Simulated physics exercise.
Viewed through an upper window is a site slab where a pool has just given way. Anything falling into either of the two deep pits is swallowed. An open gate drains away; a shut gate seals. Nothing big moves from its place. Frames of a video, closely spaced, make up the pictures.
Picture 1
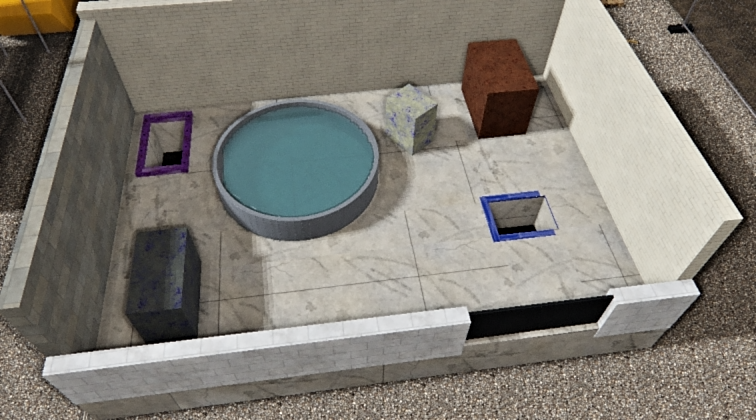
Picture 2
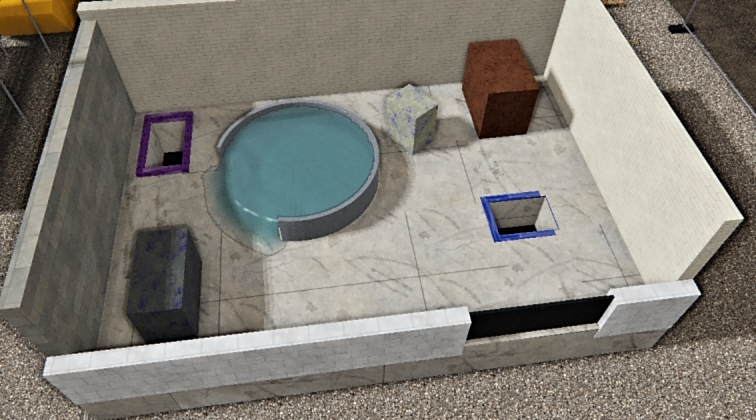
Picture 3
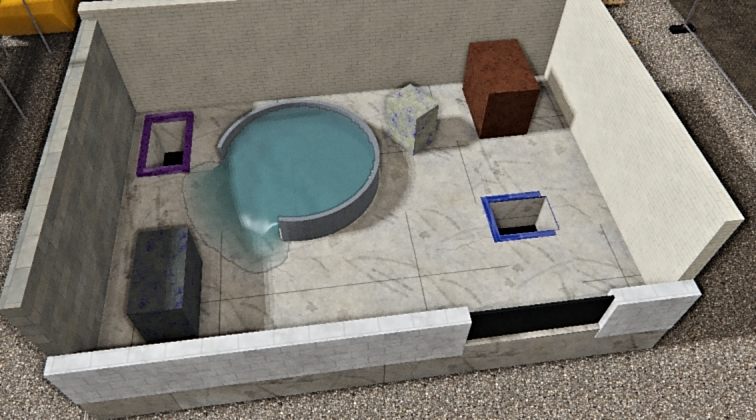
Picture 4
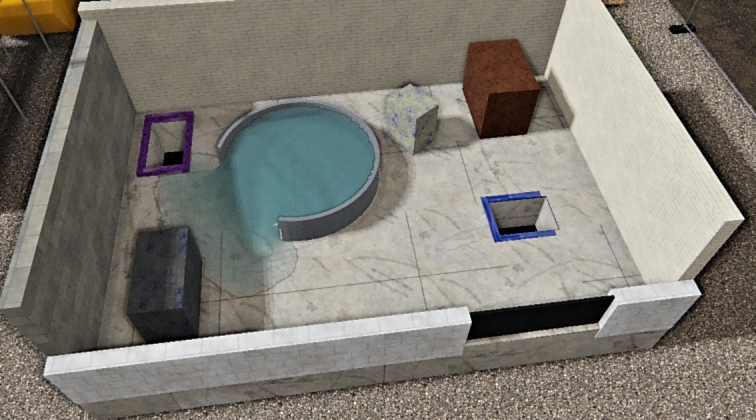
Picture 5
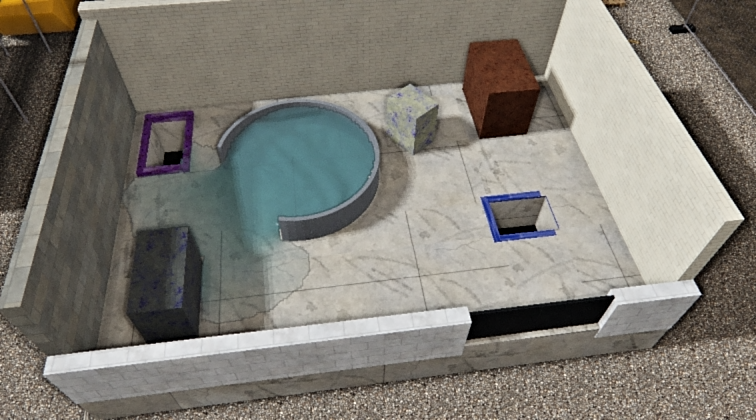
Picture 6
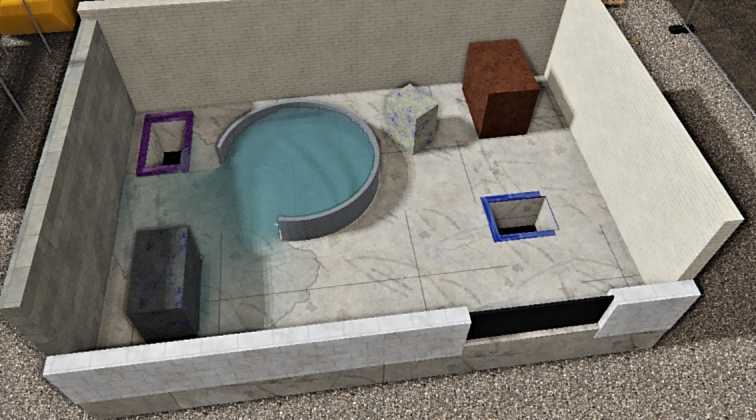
A round pool opens on its left side and water spreads across the pale slab around a dark block.
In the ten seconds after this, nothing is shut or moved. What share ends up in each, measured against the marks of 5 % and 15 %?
In order: The gate is likely to claim a small share beneath five per cent; the blue pit is likely to claim a middle share of five to fifteen per cent; the purple pit is likely to claim a middle share of five to fifteen per cent.
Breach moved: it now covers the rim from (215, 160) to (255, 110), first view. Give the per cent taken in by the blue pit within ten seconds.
Near 0 per cent for blue.
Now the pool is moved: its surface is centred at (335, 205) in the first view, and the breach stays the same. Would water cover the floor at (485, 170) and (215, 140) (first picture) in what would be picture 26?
Going point by point, I get high and dry then high and dry.
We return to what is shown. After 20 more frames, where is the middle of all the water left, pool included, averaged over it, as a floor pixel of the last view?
At about (224, 230).
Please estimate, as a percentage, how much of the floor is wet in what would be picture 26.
That works out to some 45 in a hundred.
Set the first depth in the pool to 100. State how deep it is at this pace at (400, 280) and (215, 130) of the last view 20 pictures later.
6 and 6 %, in that order.
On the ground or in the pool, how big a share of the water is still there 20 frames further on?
Near 98 percent, give or take.
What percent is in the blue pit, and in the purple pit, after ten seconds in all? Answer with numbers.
Close to 6 in a hundred and 8 in a hundred, in that order.
A moment on, water covers 25 % of the floor; the gate 0 %, the blue pit 0 %, the purple pit 0 %.
Next, water covers 30 % of the floor; the gate 0 %, the blue pit 0 %, the purple pit 0 %.
Then, water covers 45 % of the floor; the gate 0 %, the blue pit 0 %, the purple pit 3 %.
Later, water covers 80 % of the floor; the gate 0 %, the blue pit 2 %, the purple pit 6 %.
In the end, water covers 100 % of the floor; the gate 0 %, the blue pit 7 %, the purple pit 7 %.
